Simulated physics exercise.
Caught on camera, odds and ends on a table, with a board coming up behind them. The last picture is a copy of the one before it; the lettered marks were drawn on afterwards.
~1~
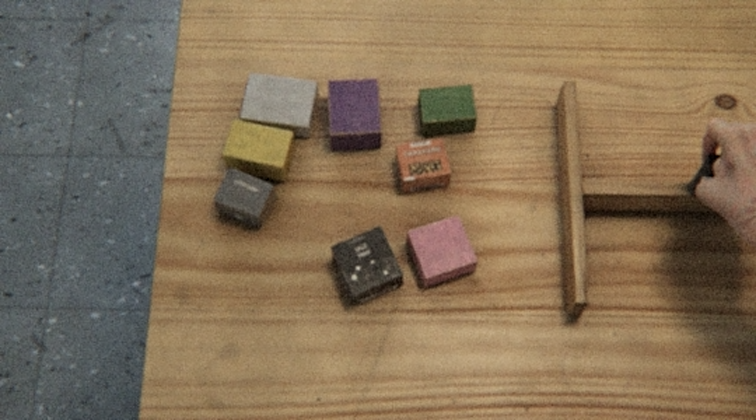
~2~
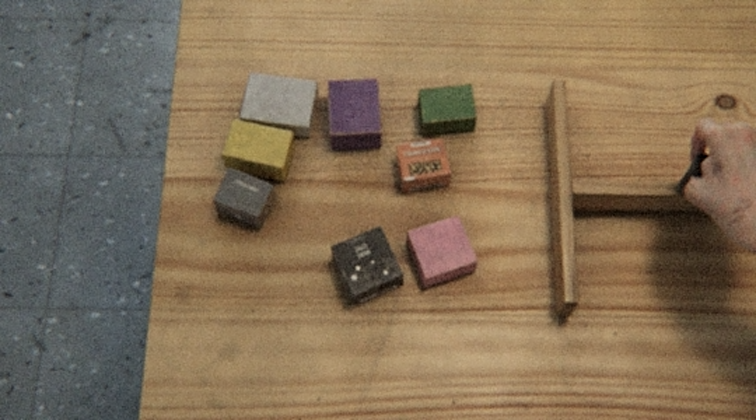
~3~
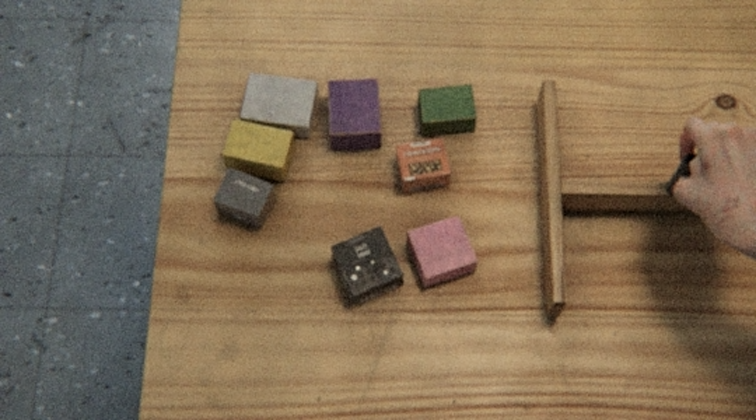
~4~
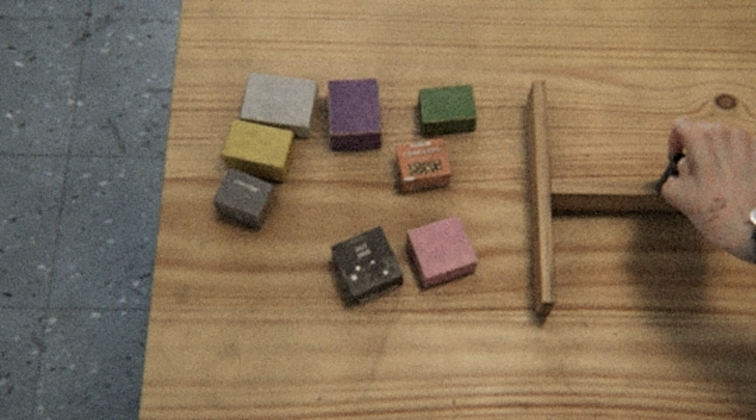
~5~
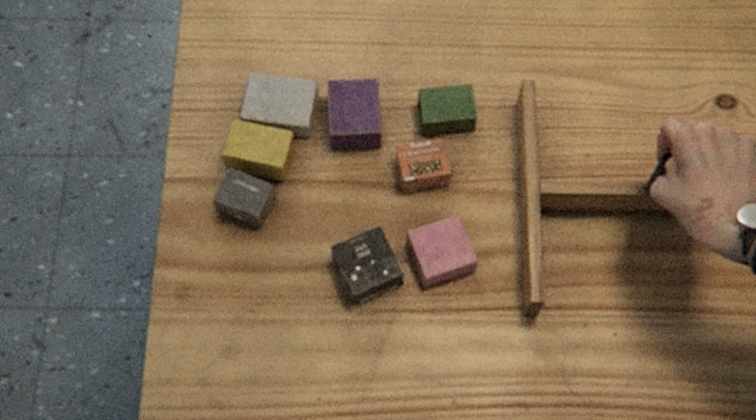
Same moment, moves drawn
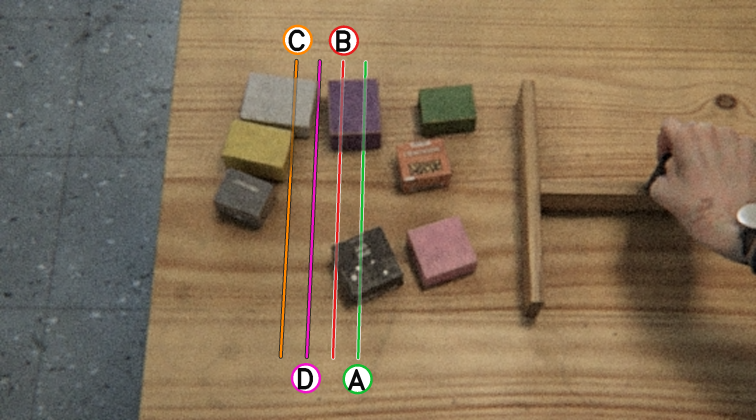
The video shows several small coloured blocks and packets resting still on a wooden table while a hand at the right slides a T-shaped wooden board a short way left, leaving a gap between it and the objects.
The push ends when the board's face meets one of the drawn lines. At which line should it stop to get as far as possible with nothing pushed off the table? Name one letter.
D is the last safe line.
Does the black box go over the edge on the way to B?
By then, no.
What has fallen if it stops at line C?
The white block.
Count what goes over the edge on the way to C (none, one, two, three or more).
In all, one.
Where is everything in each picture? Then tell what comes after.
Orange packet (423, 165); grey packet (246, 198); purple block (355, 114), in the first picture.
Board (566, 186); black box (368, 266), in the second picture.
Board (555, 186); pink block (442, 251), in the third picture.
Board (544, 186); green block (447, 110), in the fourth picture.
Board (533, 186); grey packet (246, 198); purple block (355, 114); black box (368, 266), in the fifth picture.
On the marked copy, A at (362, 202); B at (338, 201); C at (289, 200); D at (314, 201).
Following D. Soon after the start, board (454, 185); green block (418, 109); black box (359, 266).
Later, board (375, 183); white block (230, 108); yellow block (232, 158).
In the end, board (318, 182); white block (177, 107); yellow block (196, 170); nothing has fallen.
As for the rest, A is safe but short; B is safe but short; C drops the white block.
